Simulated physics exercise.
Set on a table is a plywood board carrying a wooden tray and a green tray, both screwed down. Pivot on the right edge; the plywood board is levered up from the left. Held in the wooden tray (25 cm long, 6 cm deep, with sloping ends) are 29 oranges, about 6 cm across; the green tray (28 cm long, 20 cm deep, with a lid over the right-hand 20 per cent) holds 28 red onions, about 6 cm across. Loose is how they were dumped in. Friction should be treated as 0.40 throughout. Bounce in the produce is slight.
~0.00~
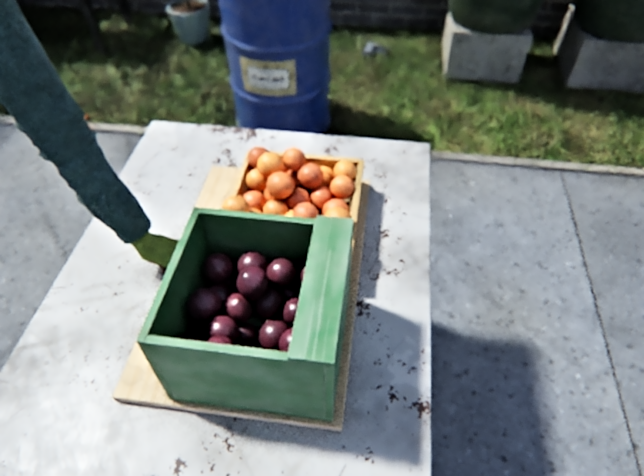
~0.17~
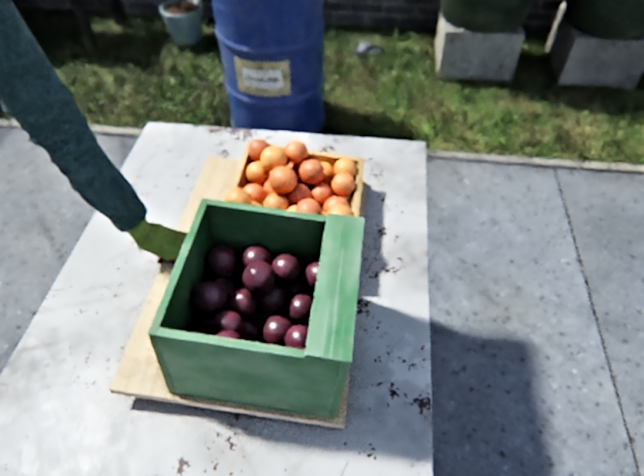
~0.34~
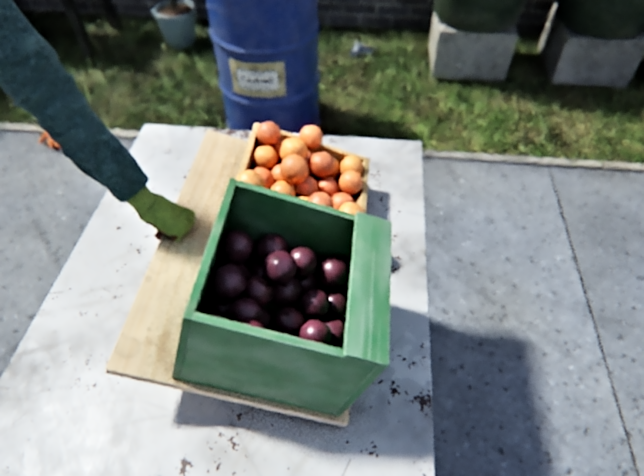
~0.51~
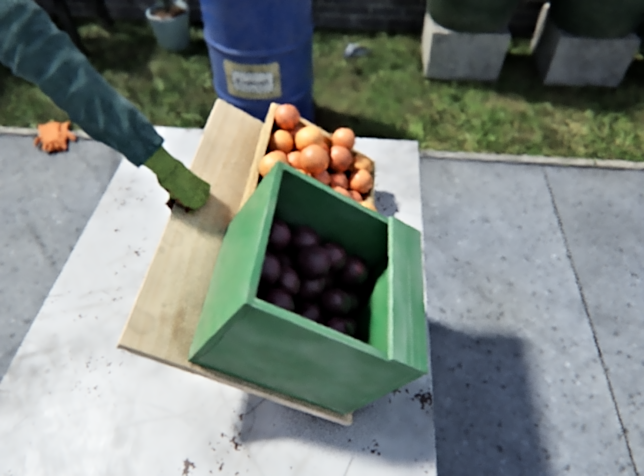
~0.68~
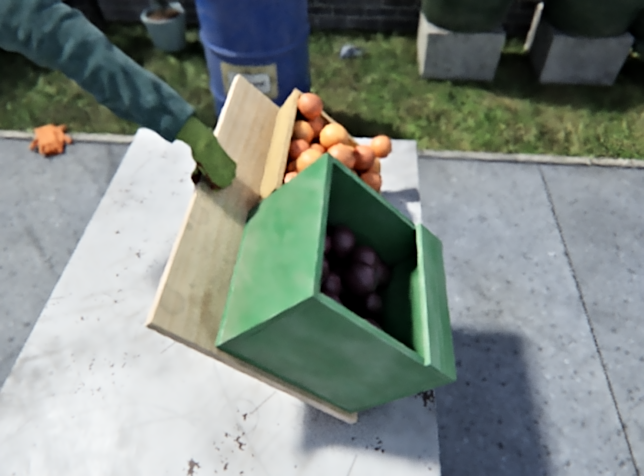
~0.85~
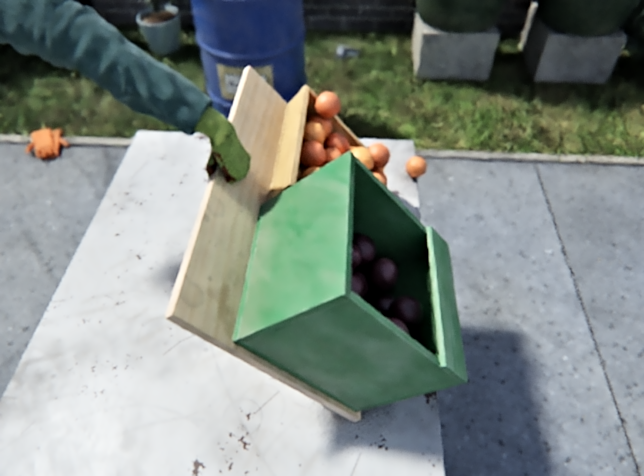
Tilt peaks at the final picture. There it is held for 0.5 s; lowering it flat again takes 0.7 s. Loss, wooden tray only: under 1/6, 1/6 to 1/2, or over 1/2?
Kept: Half up to five sixths.
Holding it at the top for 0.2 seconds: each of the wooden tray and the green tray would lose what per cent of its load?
Then wooden tray 30, green tray 0 per cent.
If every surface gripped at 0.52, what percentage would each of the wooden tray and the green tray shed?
That would cost the wooden tray 30 and the green tray 0 per cent of the load.
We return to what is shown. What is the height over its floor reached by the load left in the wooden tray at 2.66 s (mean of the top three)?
It reaches close to 8 cm.
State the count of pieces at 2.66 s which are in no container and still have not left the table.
Near 1, give or take.
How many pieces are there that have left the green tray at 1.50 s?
Out so far from the green tray: Around 0.
After 1.14 s, tilt 50°; wooden tray 19 in, 10 out and green tray 28 in, 0 out.
After 1.50 s, tilt 44°; wooden tray 19 in, 10 out and green tray 28 in, 0 out.
After 2.01 s, tilt 0°; wooden tray 19 in, 10 out and green tray 28 in, 0 out.
Outcome (at 2.66 s), wooden tray 19 in, 10 out and green tray 28 in, 0 out. Asked share, 10 of 29, 34 per cent.
